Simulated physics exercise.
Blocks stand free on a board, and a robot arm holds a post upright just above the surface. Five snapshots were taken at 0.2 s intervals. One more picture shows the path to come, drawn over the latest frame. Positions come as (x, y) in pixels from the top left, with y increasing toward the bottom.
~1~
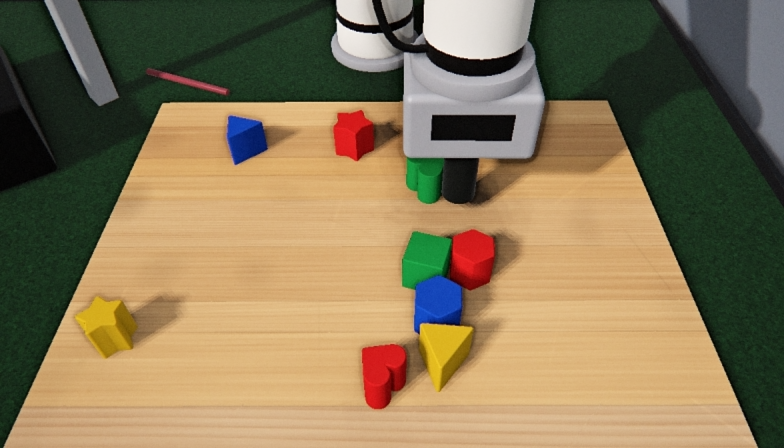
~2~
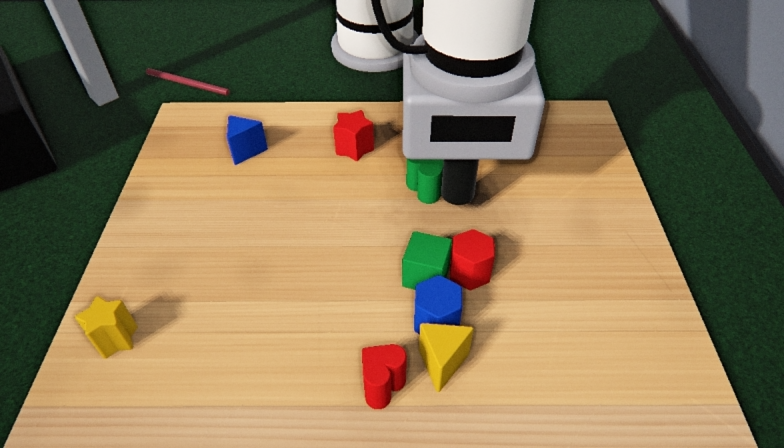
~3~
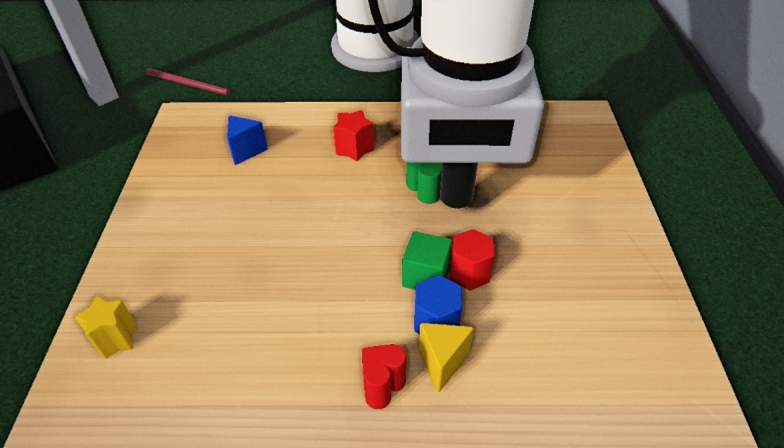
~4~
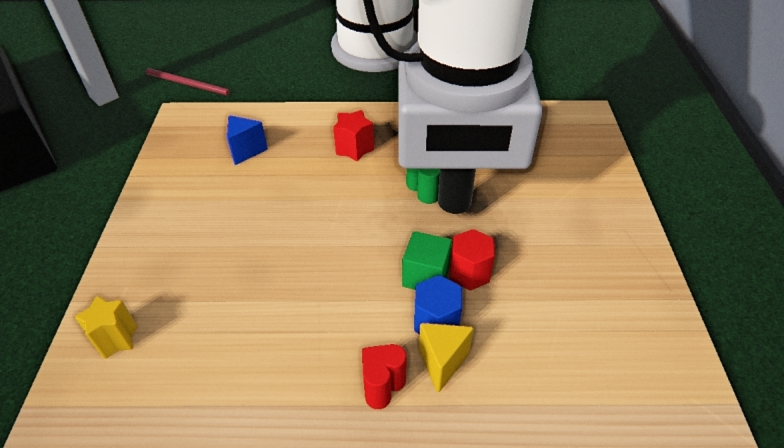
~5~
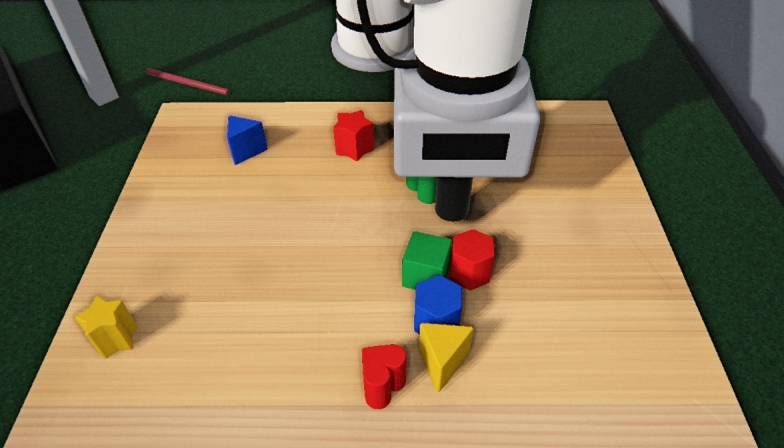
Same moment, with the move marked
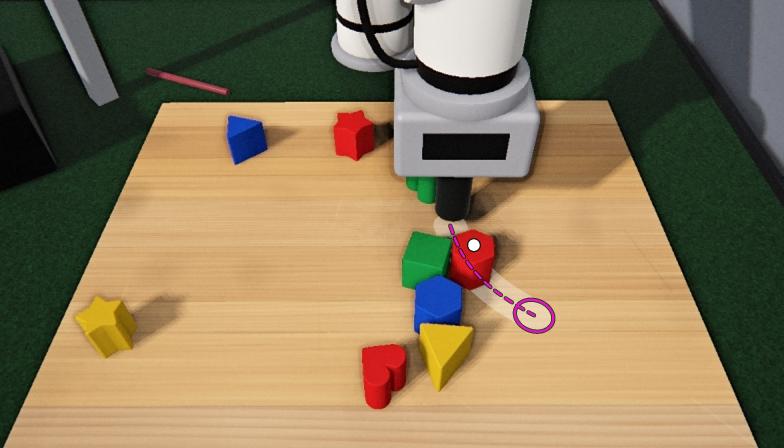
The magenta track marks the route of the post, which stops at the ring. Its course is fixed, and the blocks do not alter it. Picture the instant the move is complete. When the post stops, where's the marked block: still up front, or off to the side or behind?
I'd say the marked block has slipped off and sits beside or behind the post.
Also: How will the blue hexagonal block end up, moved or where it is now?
The block you're asking about stays where it is.
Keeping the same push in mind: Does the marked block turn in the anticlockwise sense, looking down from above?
That would be a no.
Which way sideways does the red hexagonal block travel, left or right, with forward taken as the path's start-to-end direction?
Answer: Right.
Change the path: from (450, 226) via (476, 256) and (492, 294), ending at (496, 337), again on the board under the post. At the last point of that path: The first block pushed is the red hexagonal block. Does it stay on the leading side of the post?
By the time the path ends, the red hexagonal block is still sitting right in front of the post.
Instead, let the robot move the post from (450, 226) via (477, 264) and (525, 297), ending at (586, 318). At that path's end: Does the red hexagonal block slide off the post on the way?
I believe so.
Path on the board, from (450, 226) via (465, 258) and (493, 289), ending at (534, 315); the dot is on the red hexagonal block.
The first path, step by step. One third of the way, post at (467, 244); red hexagonal block at (480, 261).
Two thirds of the way, post at (497, 275); red hexagonal block at (496, 296), turned 50° clockwise.
At the end, post at (539, 301); green square block in place; blue hexagonal block in place; red hexagonal block at (501, 306), turned 70° clockwise.
